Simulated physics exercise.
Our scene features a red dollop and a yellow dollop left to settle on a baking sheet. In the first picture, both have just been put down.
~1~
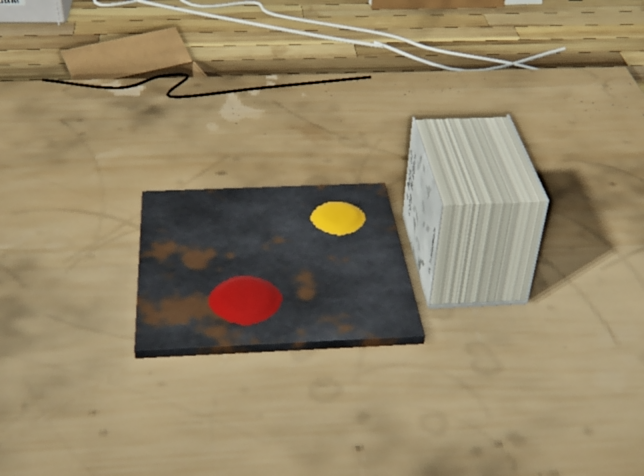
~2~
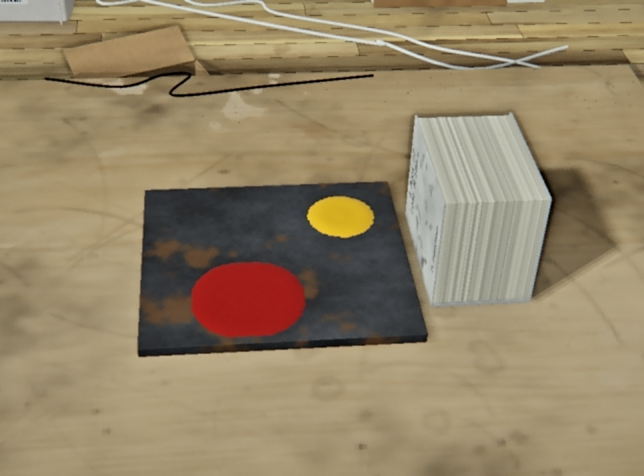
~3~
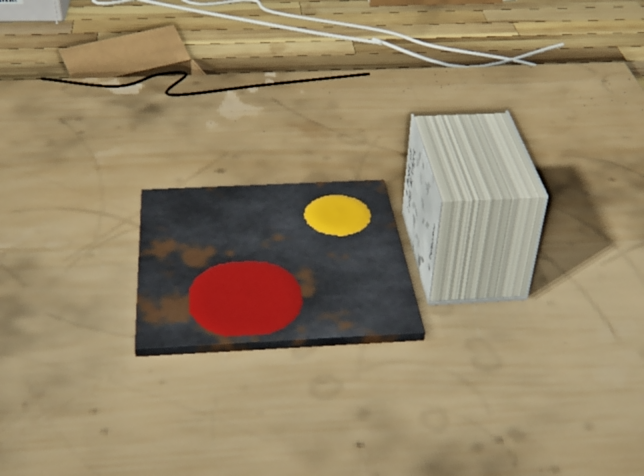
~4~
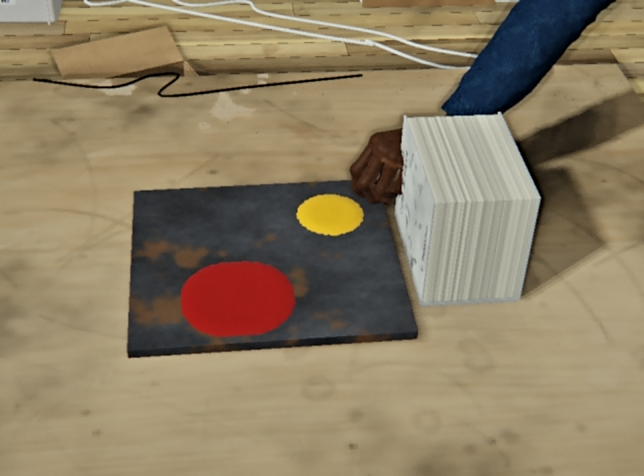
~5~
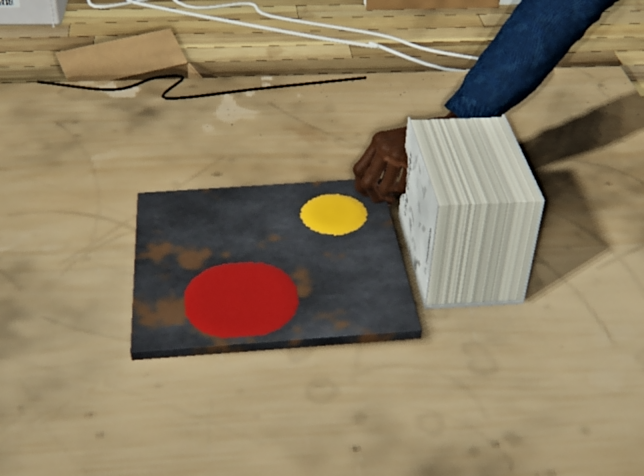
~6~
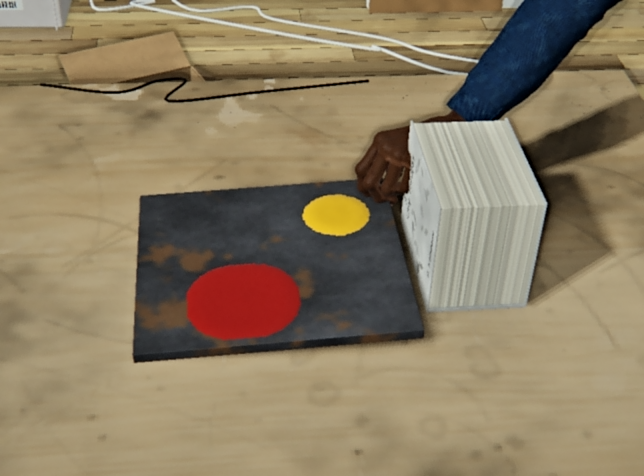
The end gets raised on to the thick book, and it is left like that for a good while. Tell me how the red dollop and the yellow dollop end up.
Take the red dollop first: It goes over; then the yellow dollop keeps its place.
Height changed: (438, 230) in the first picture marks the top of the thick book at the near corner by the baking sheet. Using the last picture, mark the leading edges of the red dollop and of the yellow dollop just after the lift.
You'd find the first close to (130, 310) and the second close to (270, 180).
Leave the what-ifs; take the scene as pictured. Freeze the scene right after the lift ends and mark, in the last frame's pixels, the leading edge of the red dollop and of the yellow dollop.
In the last view, the first is close to (127, 310) and the second close to (243, 169).
Soon after, slope about 32°; the red dollop is dripping off the low end; the yellow dollop has crept a little.
Later, the red dollop is dripping off the low end; the yellow dollop has crept down a long way.
In the end, slope about 32°; the red dollop is dripping off the low end; the yellow dollop has crept down a long way.
